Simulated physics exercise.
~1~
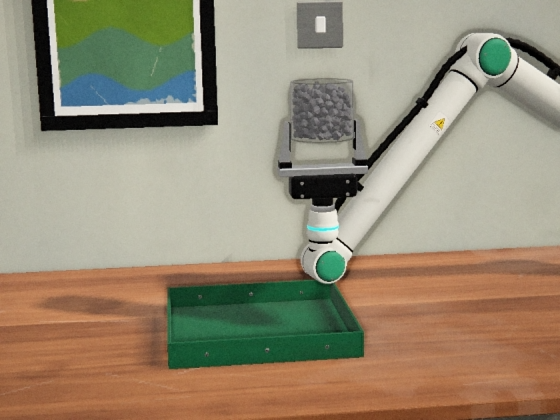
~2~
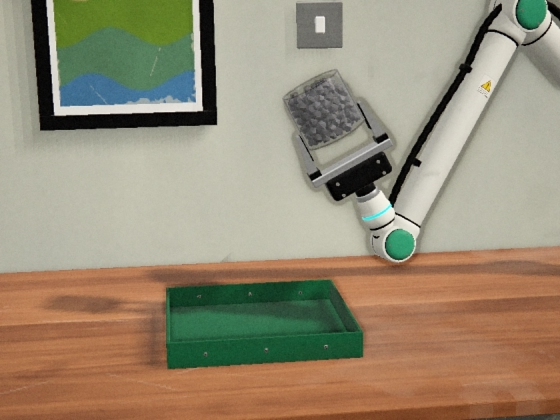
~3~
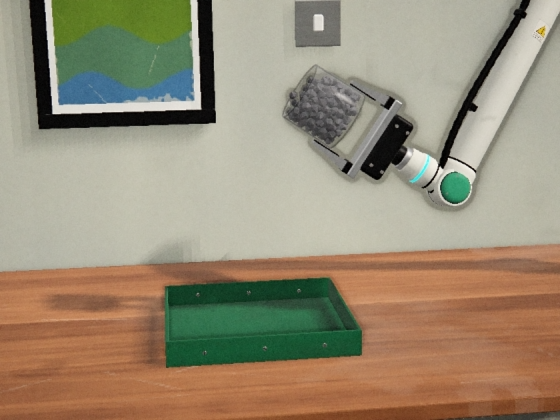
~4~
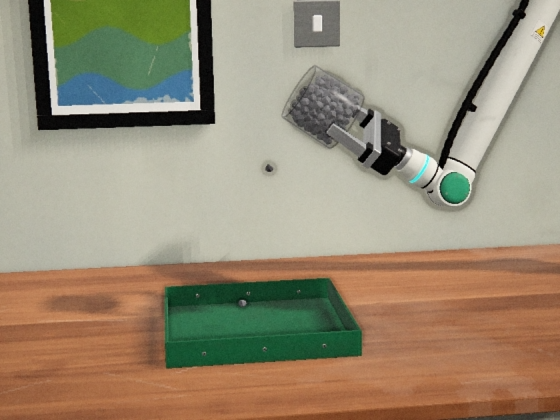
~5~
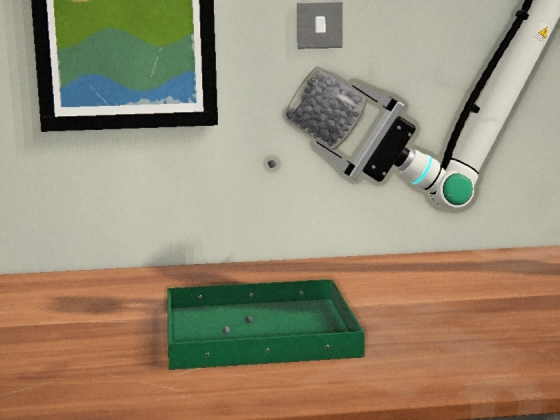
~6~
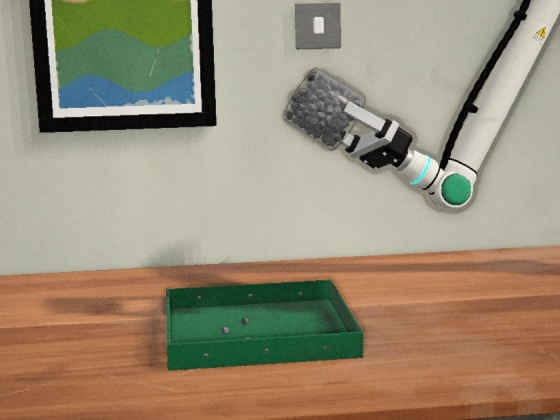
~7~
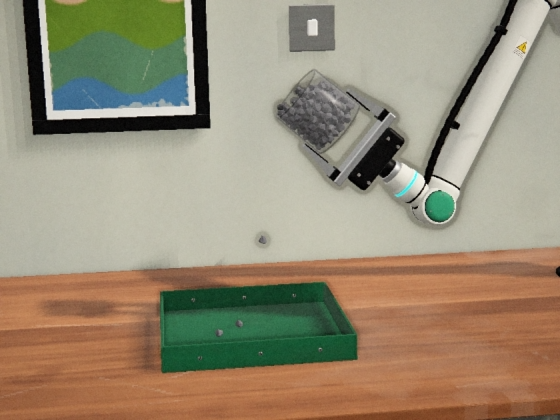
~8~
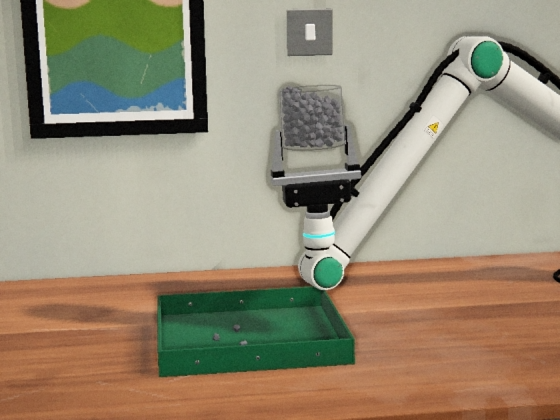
Above a green tray, a robot arm tips a clear tumbler, spills few pebbles, and rights it.
